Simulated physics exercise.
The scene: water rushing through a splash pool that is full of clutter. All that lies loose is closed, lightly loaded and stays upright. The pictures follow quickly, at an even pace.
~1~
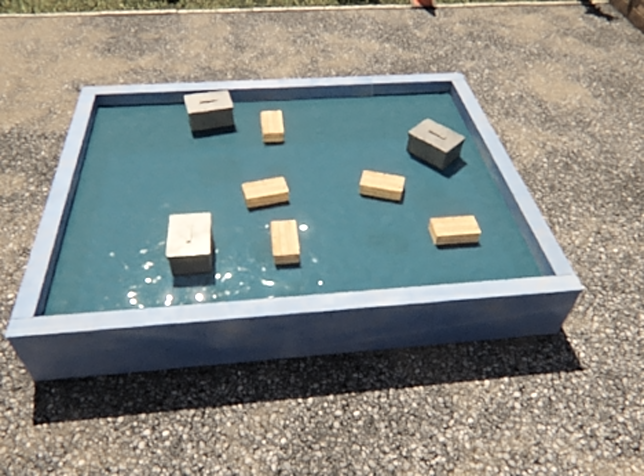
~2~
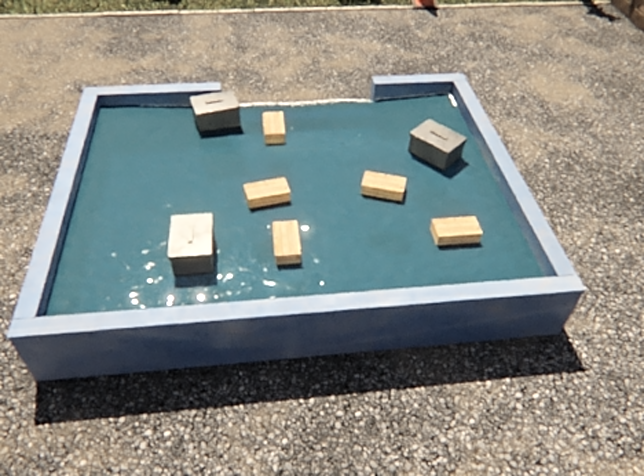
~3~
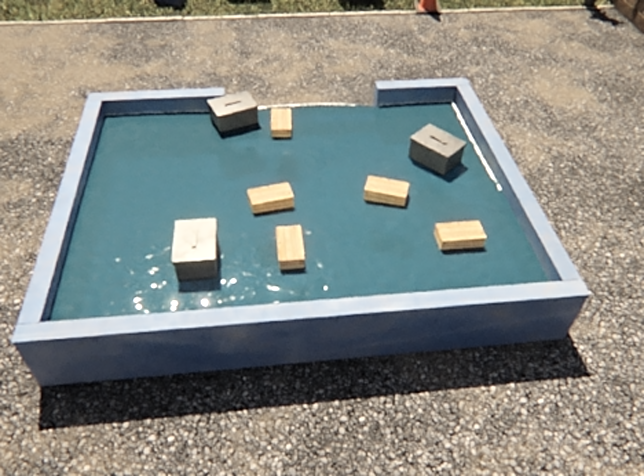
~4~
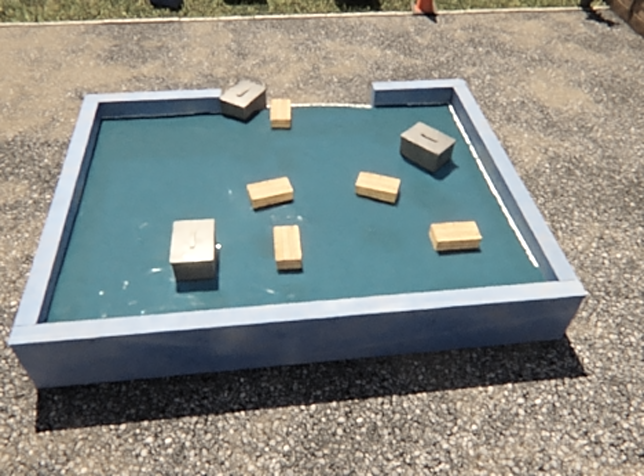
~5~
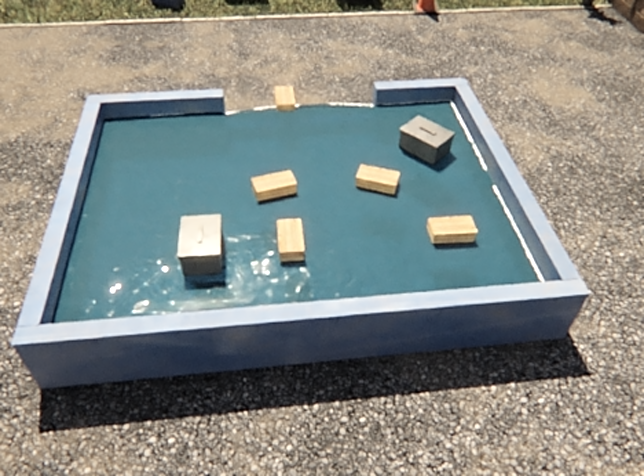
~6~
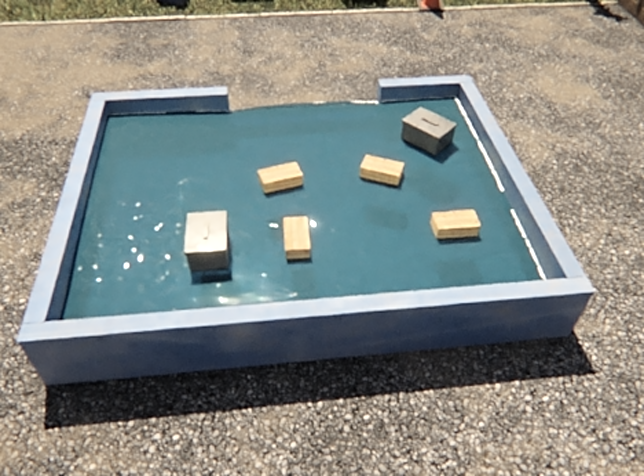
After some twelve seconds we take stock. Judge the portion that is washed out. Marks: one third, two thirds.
It is from one to two thirds.
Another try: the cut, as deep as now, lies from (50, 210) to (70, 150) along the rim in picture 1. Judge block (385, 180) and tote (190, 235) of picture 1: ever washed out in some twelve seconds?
One after the other: Kept in, out.
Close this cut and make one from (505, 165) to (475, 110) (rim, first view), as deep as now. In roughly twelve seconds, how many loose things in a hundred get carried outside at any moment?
Roughly 40 per cent.
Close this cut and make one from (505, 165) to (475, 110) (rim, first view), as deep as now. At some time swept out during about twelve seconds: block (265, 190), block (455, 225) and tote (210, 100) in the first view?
In turn: Still in, carried outside, kept in.
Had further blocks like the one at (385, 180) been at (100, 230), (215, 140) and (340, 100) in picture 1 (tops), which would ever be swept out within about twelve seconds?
In turn: Still in, through, gone.
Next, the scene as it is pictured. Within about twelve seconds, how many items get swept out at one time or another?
I count 5.
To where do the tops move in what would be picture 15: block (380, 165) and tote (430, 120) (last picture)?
At about (356, 139) and (385, 105).
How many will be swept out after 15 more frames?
I count 3.
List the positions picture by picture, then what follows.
In the first frame, a block at (383, 181), afloat; a block at (265, 188), afloat; 0 of 8 have shifted.
In the second frame, a block at (384, 181), afloat; a block at (267, 188), afloat; 1 of 8 have shifted.
In the third frame, a block at (387, 186) floats; a block at (270, 193) floats; 2 of 8 have shifted.
In the fourth frame, a block at (378, 182) floats, close to its start; a block at (270, 188), afloat, close to its start; 5 of 8 have shifted.
In the fifth frame, a block at (378, 175) floats, close to its start; a block at (274, 181), afloat, close to its start; 8 of 8 have shifted.
In the sixth frame, a block at (382, 165), afloat, close to its start; a block at (280, 173) floats, close to its start; 8 of 8 have shifted.
A moment on, 2 of 8 are out; 6 afloat.
Next, 2 of 8 are out; 6 afloat.
Later, 3 of 8 are out; 5 afloat.
In the end, 5 of 8 are out; 3 afloat.
